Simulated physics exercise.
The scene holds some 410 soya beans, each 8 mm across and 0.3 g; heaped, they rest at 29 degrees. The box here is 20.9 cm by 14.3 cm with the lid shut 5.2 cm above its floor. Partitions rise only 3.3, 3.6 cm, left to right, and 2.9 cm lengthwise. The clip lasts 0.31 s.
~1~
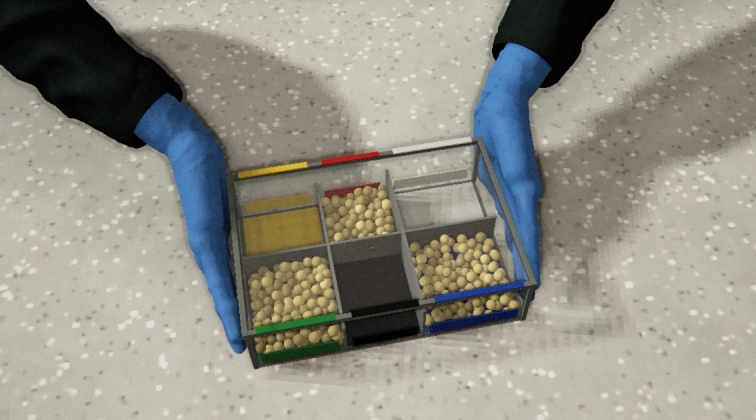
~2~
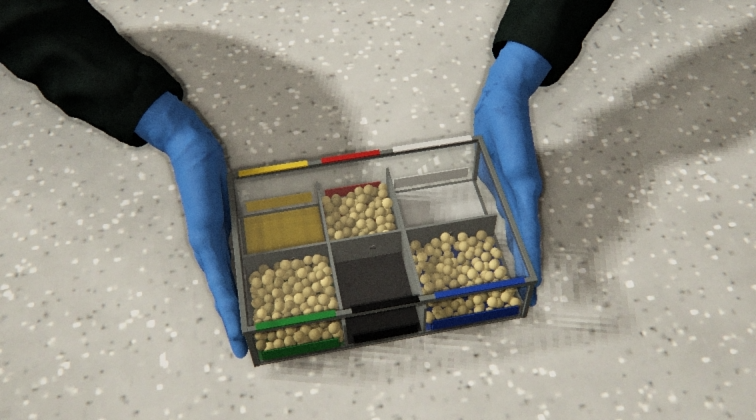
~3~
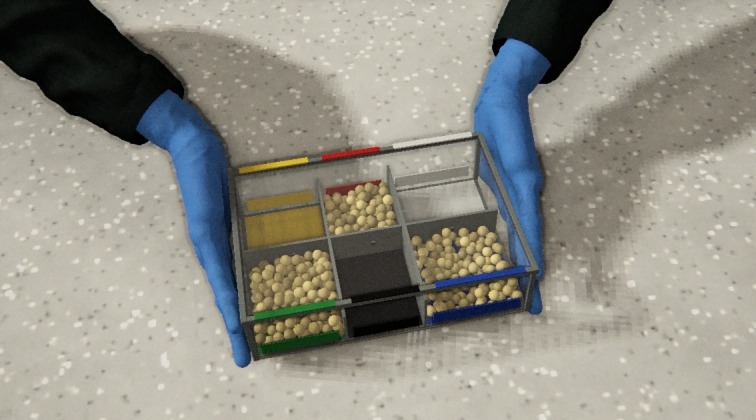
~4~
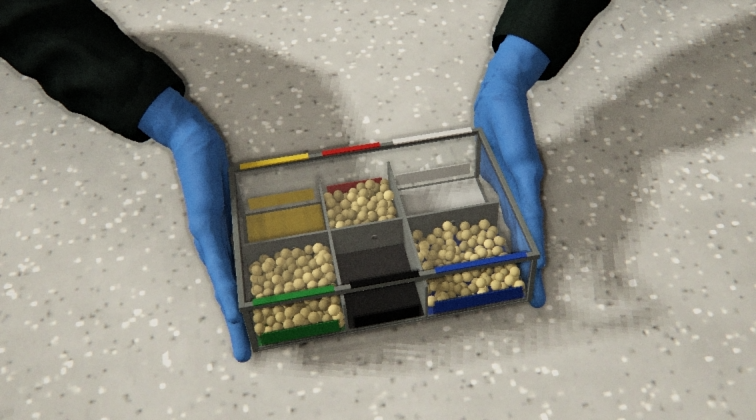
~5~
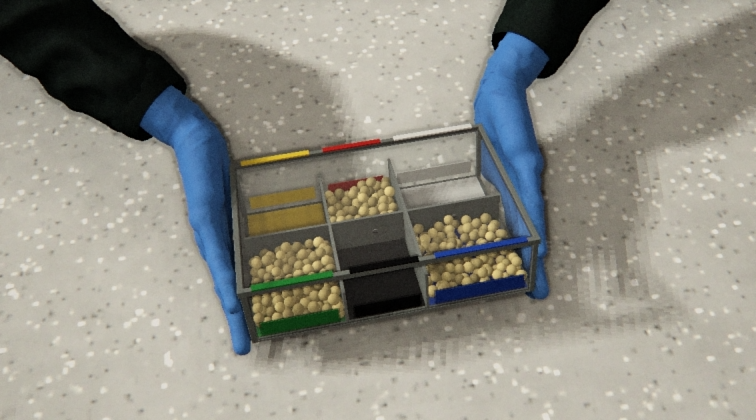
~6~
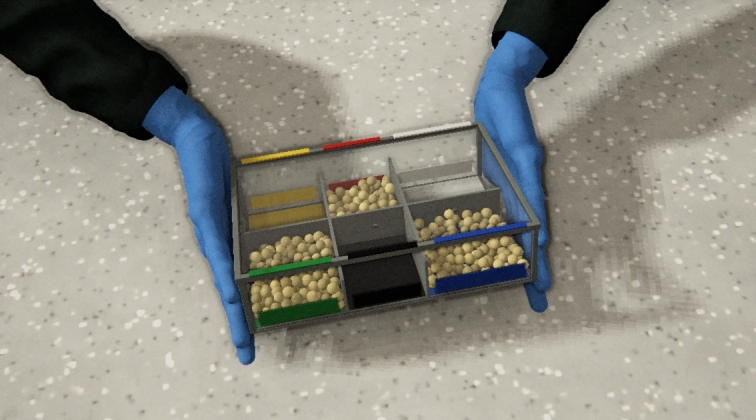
Two blue-gloved hands in dark sleeves tilt a clear, lidded box, seen from above over a pale speckled floor. Its six compartments are marked yellow, red and white along the back and green, black and blue along the front, with pale round beans in the red, green and blue ones. The front edge gradually rises toward the viewer while the beans stay in their compartments and the camera stays still.
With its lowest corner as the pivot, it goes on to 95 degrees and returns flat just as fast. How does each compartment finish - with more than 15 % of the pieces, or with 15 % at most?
Red: More than 15 %, blue: At most 15 %, green: At most 15 %, yellow: More than 15 %, white: More than 15 %, black: At most 15 %.
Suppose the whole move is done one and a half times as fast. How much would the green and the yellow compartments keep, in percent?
Result in per cent: Green 10; yellow 35.
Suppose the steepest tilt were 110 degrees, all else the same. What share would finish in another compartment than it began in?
About 75 per cent.
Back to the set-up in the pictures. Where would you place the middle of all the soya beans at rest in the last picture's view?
Centre at rest: Approx. (345, 220) px.
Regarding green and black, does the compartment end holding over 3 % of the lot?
As for green, correct, and as for black, not so.
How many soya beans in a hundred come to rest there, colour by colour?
Final shares in percent: Red 25, blue 10, green 10, yellow 35, white 20, black 0.
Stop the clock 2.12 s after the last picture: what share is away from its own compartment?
Approx. 55 in a hundred.
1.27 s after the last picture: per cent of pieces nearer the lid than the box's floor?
Roughly 40 per cent.
Then, 1.27 s after the last picture, tilt 95 degrees; red 25 %, blue 25 %, green 20 %, yellow 20 %, white 10 %.
Then, 2.12 s after the last picture, tilt 42 degrees; red 25 %, blue 10 %, green 10 %, yellow 35 %, white 20 %.
Then, 2.98 s after the last picture, tilt 0 degrees; red 25 %, blue 10 %, green 10 %, yellow 35 %, white 20 %.
In the end, red 25 %, blue 10 %, green 10 %, yellow 35 %, white 20 %, black 0 %.
